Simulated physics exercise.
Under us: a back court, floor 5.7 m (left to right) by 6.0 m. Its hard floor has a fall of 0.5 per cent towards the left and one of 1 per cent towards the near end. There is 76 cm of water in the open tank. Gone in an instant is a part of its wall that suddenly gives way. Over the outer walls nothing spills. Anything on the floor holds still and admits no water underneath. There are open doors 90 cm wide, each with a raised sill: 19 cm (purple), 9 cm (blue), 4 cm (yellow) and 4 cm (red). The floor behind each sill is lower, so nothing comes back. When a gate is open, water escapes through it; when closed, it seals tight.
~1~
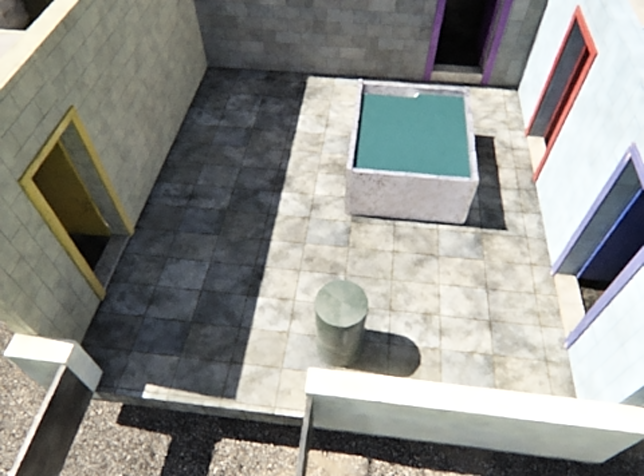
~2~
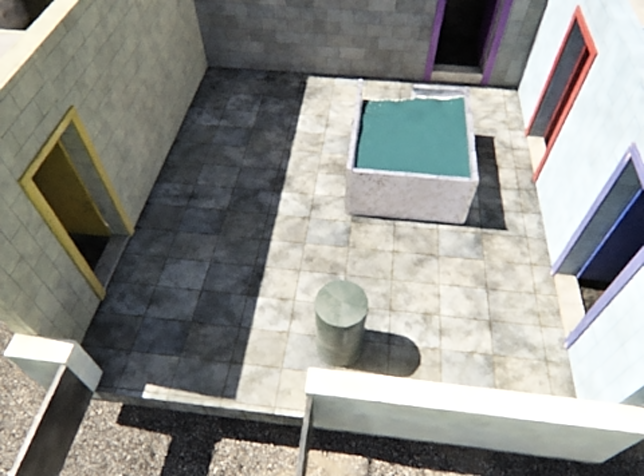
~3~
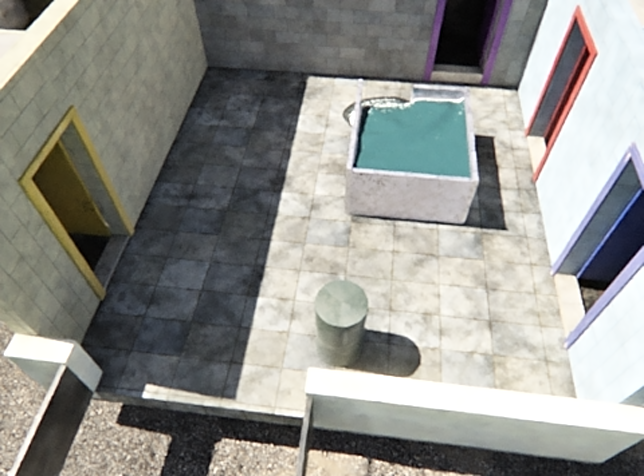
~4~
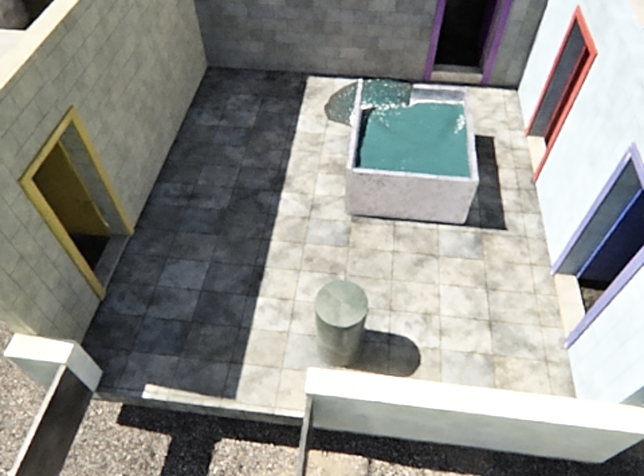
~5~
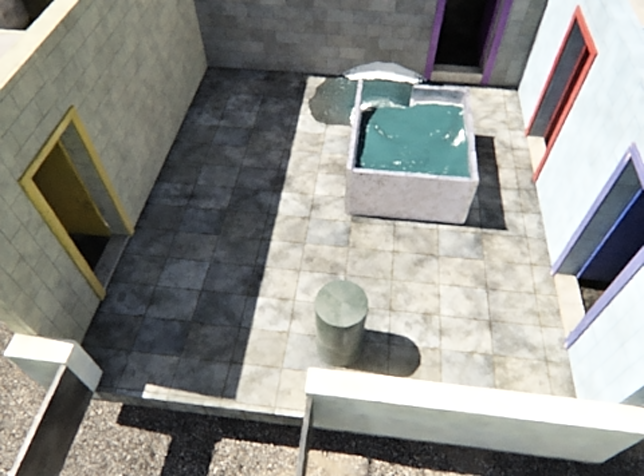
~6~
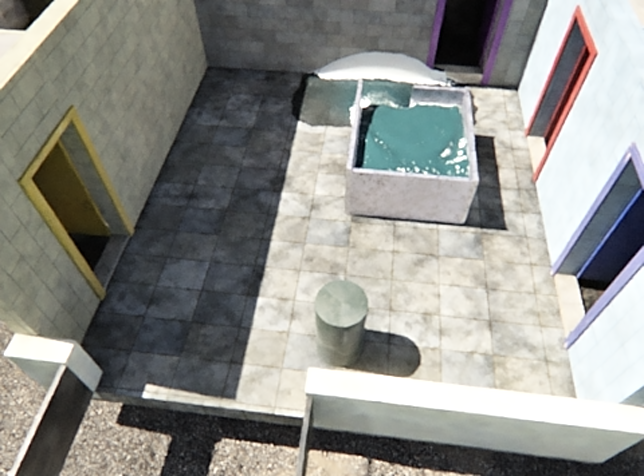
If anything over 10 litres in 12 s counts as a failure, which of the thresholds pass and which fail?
The purple door passes. The blue door passes. The yellow door passes. The red door fails.
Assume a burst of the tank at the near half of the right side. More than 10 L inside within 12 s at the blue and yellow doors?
Short answer, against that limit: Blue overshoots, yellow overshoots.
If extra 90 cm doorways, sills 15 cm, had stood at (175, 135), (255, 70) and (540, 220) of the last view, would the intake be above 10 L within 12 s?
In sequence the answers are less than that, less than that and less than that.
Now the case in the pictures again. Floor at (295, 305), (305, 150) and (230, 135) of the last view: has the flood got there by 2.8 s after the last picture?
Well, the first is untouched by it, the next untouched by it, the last drenched.
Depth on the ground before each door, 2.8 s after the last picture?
Depths in centimetres - purple: 12, blue: 2, yellow: 3, red: 8.
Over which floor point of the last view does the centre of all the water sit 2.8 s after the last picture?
I'd put it close to (364, 138).
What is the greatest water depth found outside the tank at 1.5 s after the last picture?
I'd put it at close to 34 cm.
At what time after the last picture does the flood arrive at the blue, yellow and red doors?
So blue at 2.4 s, yellow at 2.4 s, and red at 1.2 s.
Then, 0.7 s after the last picture water covers 15 % of the floor and is deepest (44 cm) near (380, 85); purple door 18 cm at the sill, 0 L in, blue door not reached, yellow door not reached, red door not reached.
Then, 1.5 s after the last picture water covers 25 % of the floor and is deepest (34 cm) near (380, 85); purple door 16 cm at the sill, 2 L in, blue door not reached, yellow door not reached, red door 7 cm at the sill, 0 L in.
Then, 2.8 s after the last picture water covers 55 % of the floor and is deepest (24 cm) near (380, 85); purple door 12 cm at the sill, 3 L in, blue door 2 cm at the sill, 0 L in, yellow door 3 cm at the sill, 0 L in, red door 8 cm at the sill, 10 L in.
Then, 6.3 s after the last picture water covers 90 % of the floor and is deepest (14 cm) near (538, 422); purple door 5 cm at the sill, 3 L in, blue door 5 cm at the sill, 0 L in, yellow door 4 cm at the sill, 0 L in, red door 5 cm at the sill, 27 L in.
Then, 11.3 s after the last picture water covers 95 % of the floor and is deepest (10 cm) near (72, 366); purple door 3 cm at the sill, 3 L in, blue door 5 cm at the sill, 0 L in, yellow door 4 cm at the sill, 0 L in, red door 3 cm at the sill, 29 L in.
